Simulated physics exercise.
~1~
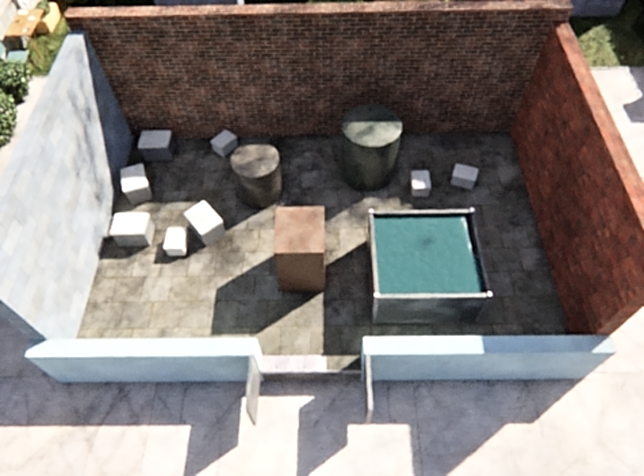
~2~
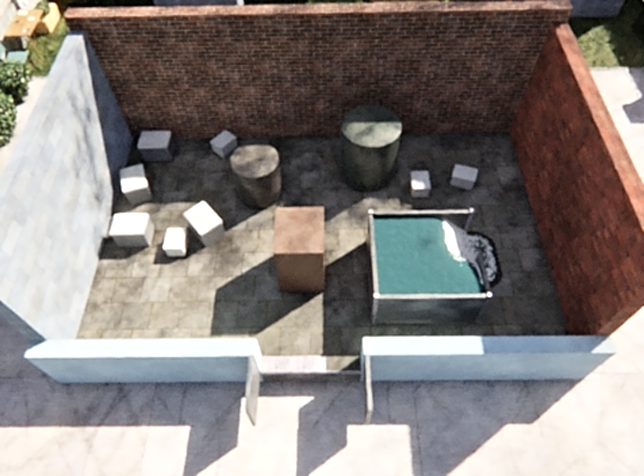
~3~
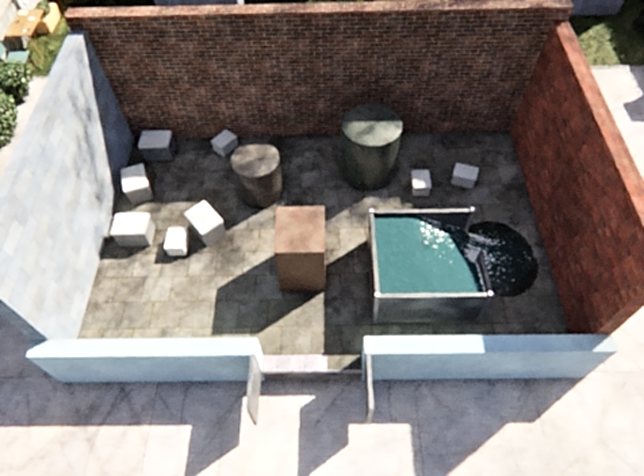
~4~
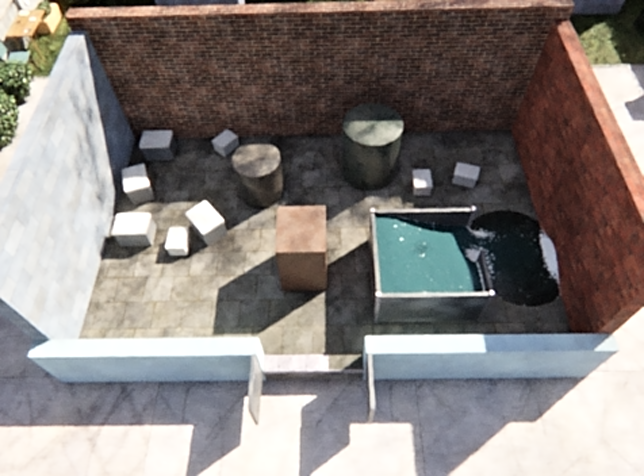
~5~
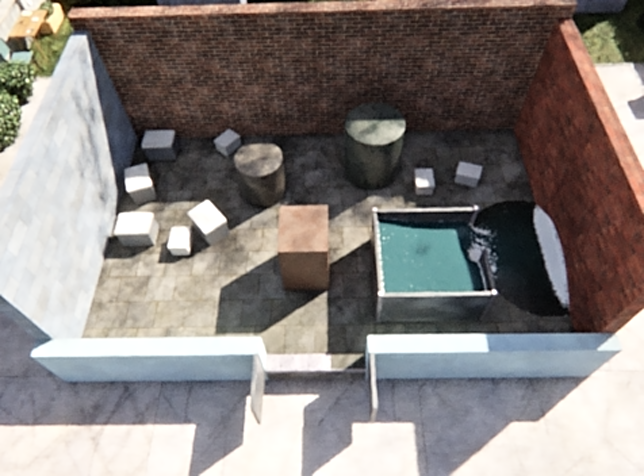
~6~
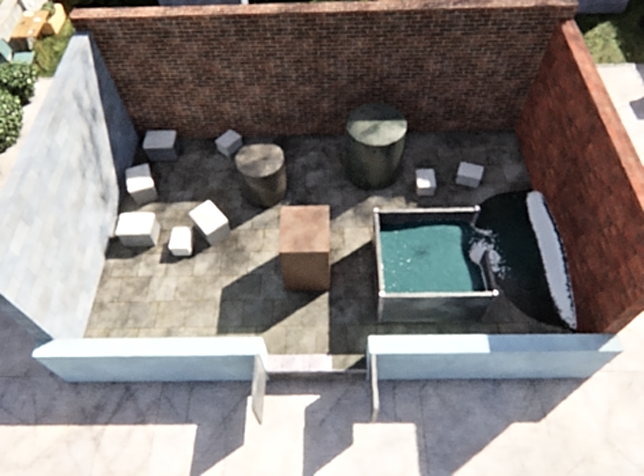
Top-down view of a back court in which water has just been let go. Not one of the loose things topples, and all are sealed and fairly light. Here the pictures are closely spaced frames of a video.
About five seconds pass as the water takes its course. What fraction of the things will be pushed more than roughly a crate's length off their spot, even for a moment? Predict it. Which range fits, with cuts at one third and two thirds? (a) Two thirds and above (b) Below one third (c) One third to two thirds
Answer: B.
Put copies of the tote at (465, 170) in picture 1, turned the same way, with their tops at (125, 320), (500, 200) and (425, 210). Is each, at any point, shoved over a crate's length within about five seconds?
Okay, in order the twins go nowhere much, a long way, nowhere much.
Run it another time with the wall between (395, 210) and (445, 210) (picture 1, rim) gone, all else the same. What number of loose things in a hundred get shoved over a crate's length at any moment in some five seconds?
Estimate: Some 40 per cent.
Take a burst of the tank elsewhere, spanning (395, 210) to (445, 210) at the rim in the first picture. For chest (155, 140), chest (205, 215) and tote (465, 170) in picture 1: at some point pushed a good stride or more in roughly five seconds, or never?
One after another: Never gets that far, then never gets that far, then goes the distance.
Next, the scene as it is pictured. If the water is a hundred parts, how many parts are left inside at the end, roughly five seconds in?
98 in a hundred.
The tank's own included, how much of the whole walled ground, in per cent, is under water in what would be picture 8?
Roughly 15 %.
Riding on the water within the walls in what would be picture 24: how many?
In total, 0.
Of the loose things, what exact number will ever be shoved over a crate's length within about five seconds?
Number: 0.
A moment on, 0 of 8 are well off their spots; 0 afloat.
Next, 0 of 8 are well off their spots; 0 afloat.
Later, 0 of 8 are well off their spots; 0 afloat.
In the end, 0 of 8 are well off their spots, and 0 have been at some point; 0 afloat.
